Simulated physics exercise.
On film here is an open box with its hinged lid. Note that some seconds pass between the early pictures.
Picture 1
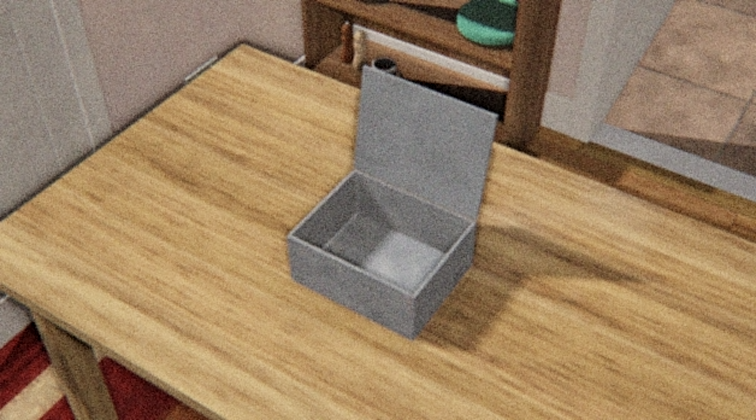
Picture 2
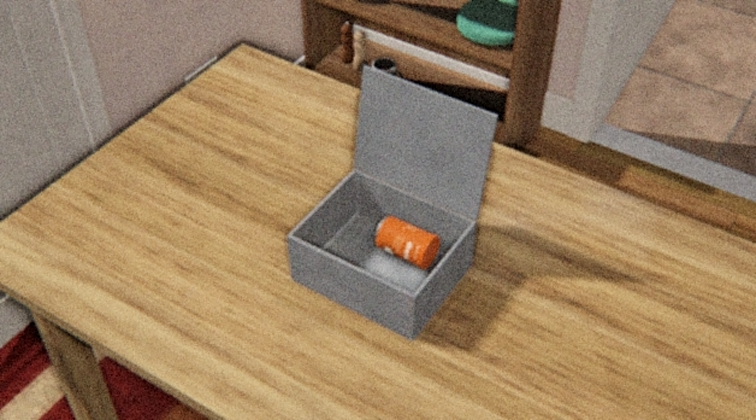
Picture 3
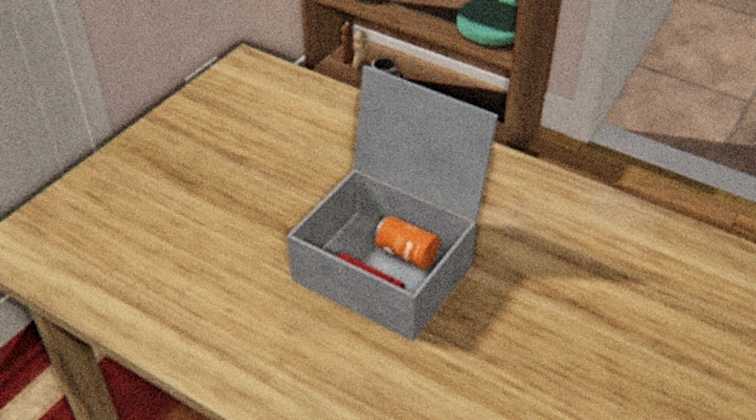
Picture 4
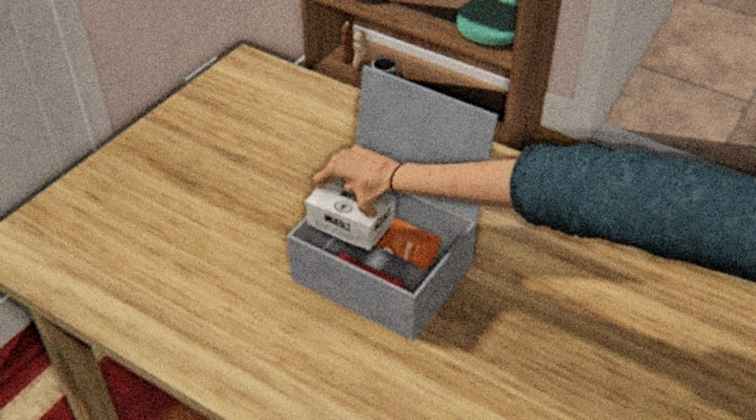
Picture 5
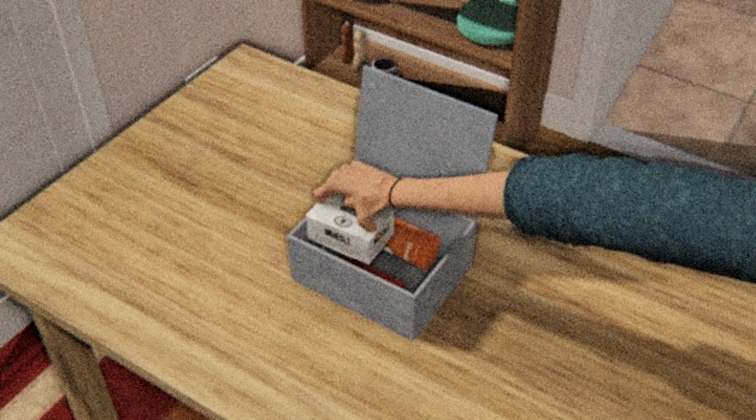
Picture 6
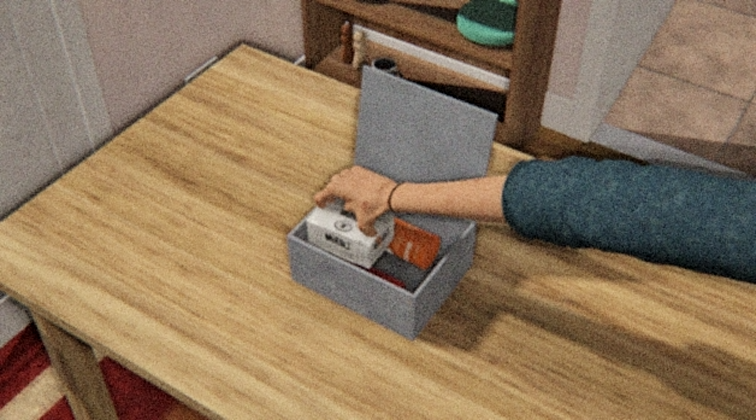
A hand lowering a white packet into an open grey box already holding an orange can and a thin red item.
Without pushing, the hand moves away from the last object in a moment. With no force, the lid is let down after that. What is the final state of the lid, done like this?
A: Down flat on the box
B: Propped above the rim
A.
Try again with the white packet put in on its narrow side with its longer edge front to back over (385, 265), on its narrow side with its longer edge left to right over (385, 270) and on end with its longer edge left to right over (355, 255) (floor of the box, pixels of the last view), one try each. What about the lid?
First try: A gap remains; second try: No gap; third try: A gap remains.
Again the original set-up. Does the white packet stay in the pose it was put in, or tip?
Looking at the last picture, it sits at an angle.
Then, 1.10 s after the last picture, lid starting down; white packet on its side near (365, 243).
Then, 1.70 s after the last picture, lid 41° above the rim; white packet on its side near (365, 243).
At rest, lid shut; tipped over in the box, white packet; the other 2 in place. Seen from the same camera at the end, white packet near (365, 243).
